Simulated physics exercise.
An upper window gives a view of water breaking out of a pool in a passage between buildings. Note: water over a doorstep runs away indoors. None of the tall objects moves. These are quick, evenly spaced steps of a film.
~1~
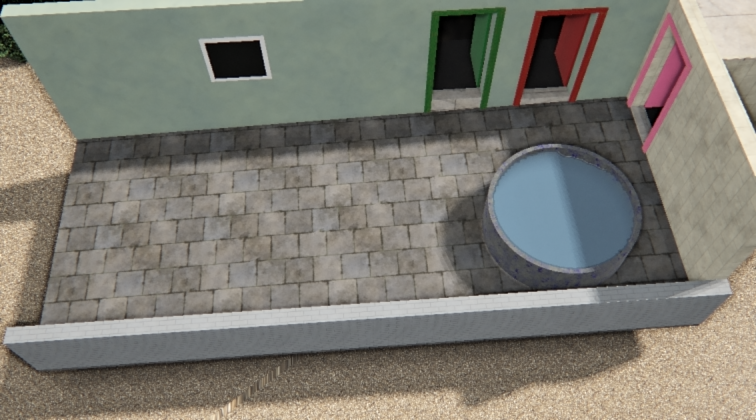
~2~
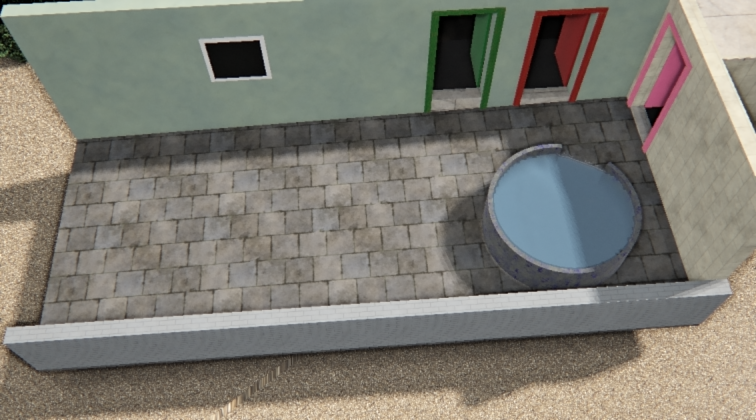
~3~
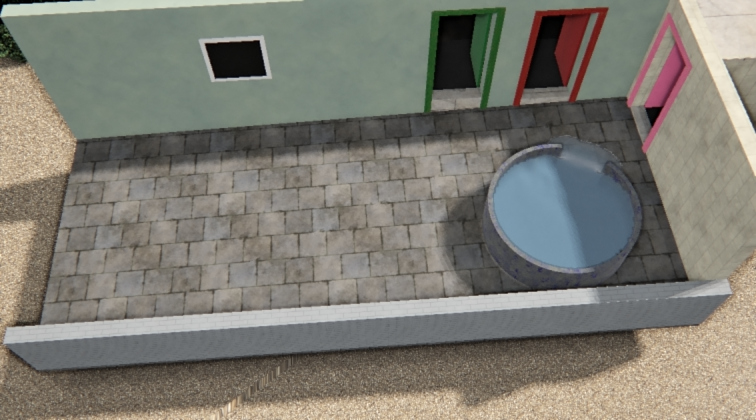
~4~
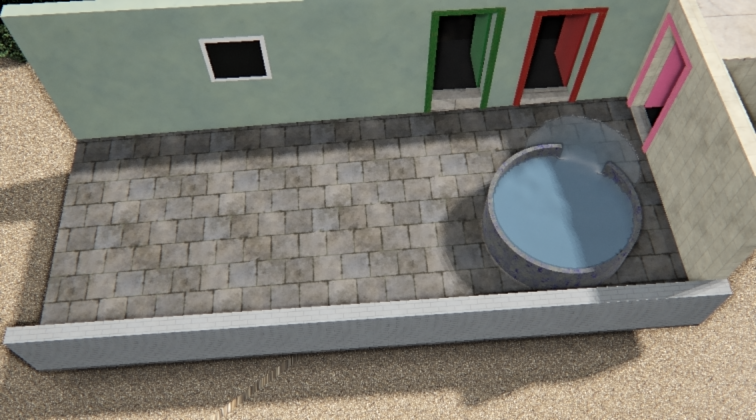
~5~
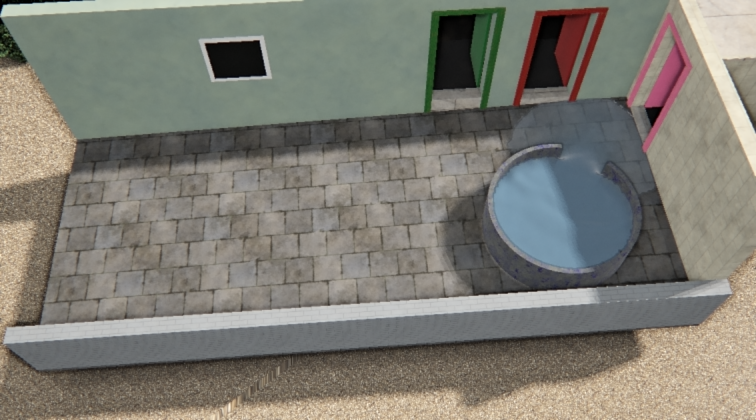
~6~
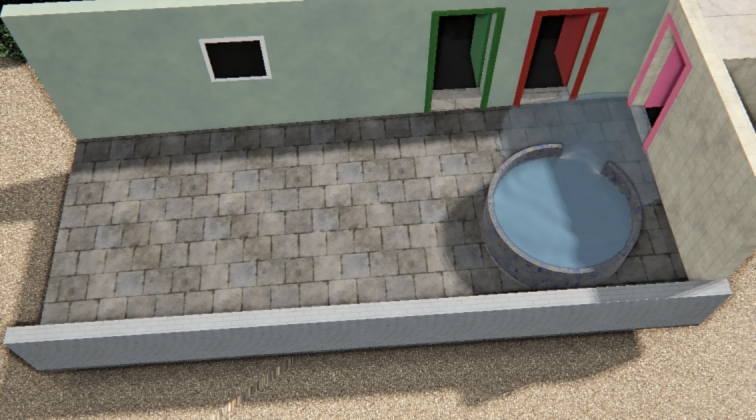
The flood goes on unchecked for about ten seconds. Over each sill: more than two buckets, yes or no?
Pink door: Yes, more; red door: Yes, more; green door: No, not more.
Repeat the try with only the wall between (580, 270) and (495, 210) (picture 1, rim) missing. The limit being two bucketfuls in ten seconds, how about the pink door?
Taking them in turn, pink door falls short.
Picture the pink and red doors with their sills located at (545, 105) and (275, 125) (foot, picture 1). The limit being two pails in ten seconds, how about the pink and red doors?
Note: Pink door breaks the limit; red door keeps within limits.
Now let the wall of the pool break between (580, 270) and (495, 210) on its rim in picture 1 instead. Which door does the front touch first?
The one in pink.
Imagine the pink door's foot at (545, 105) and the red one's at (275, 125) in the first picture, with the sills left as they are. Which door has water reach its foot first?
Result: The door marked pink.
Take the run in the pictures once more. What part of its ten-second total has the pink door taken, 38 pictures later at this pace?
It should be near 85 percent of the ten-second total.
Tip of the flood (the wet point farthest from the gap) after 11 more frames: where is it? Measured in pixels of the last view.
Around (387, 116).
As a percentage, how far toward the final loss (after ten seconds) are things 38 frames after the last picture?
My reading is near 70 per cent.
A moment on, water covers 10 % of the floor; the pink door over two buckets in, the red door under two buckets in, the green door wet at the sill, nothing in.
Next, water covers 15 % of the floor; the pink door far over two buckets in, the red door over two buckets in, the green door wet at the sill, nothing in.
Then, water covers 30 % of the floor; the pink door far over two buckets in, the red door far over two buckets in, the green door wet at the sill, nothing in.
Later, water covers 65 % of the floor; the pink door far over two buckets in, the red door far over two buckets in, the green door wet at the sill, nothing in.
In the end, water covers 90 % of the floor; the pink door far over two buckets in, the red door far over two buckets in, the green door wet at the sill, nothing in.
